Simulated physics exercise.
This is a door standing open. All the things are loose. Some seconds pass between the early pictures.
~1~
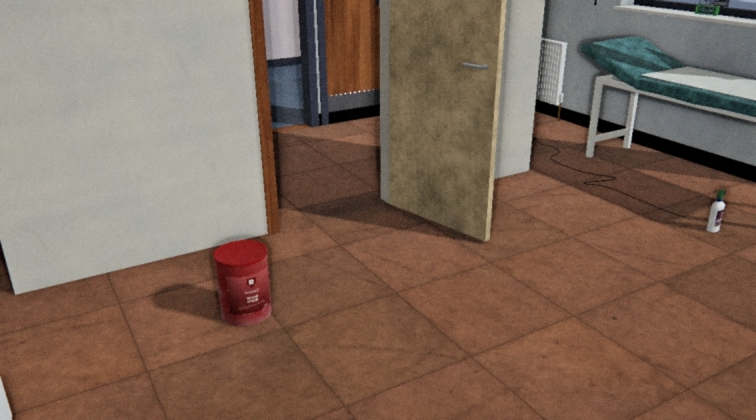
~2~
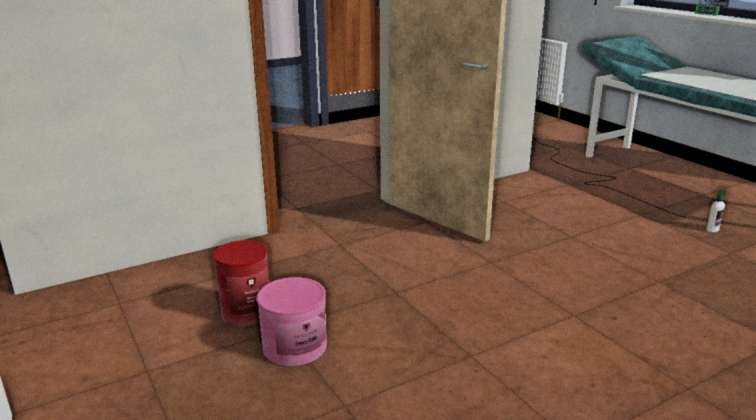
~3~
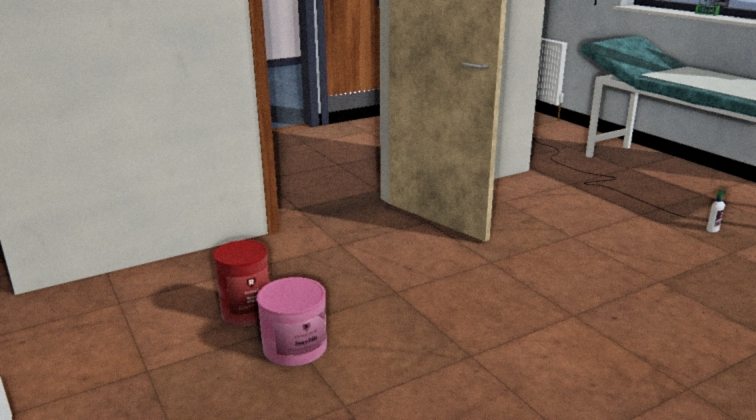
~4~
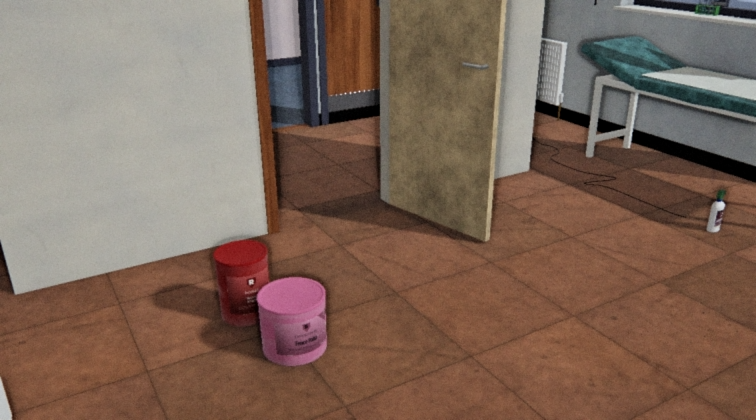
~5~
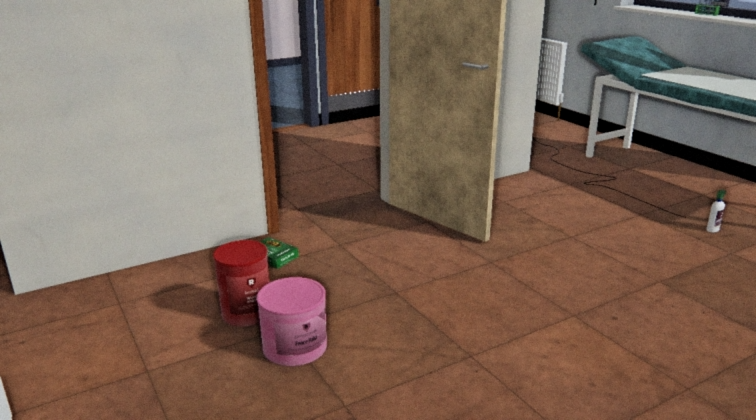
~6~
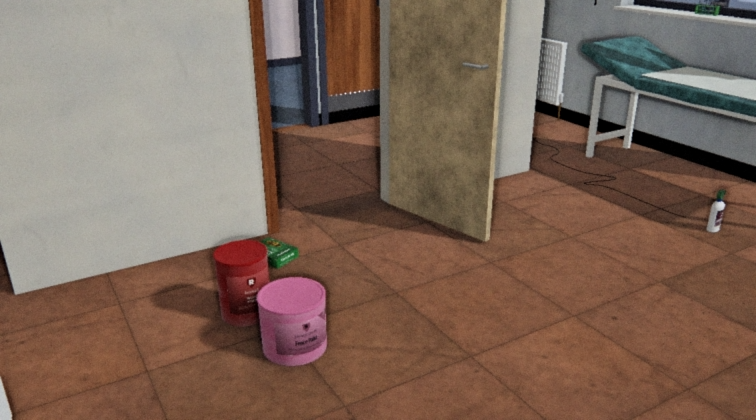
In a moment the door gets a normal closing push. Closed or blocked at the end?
The door closes.
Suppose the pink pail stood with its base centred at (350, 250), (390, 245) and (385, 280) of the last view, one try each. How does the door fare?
First, it is blocked; second, it jams; third, it shuts.
Then, 0.90 s later than the last frame, open by 82°.
Then, 1.60 s later than the last frame, open by 52°.
Then, 2.30 s later than the last frame, open by 20°.
When it is over, open by 0°; all 3 as before. End places, in pixels of the last picture, green packet near (273, 253).
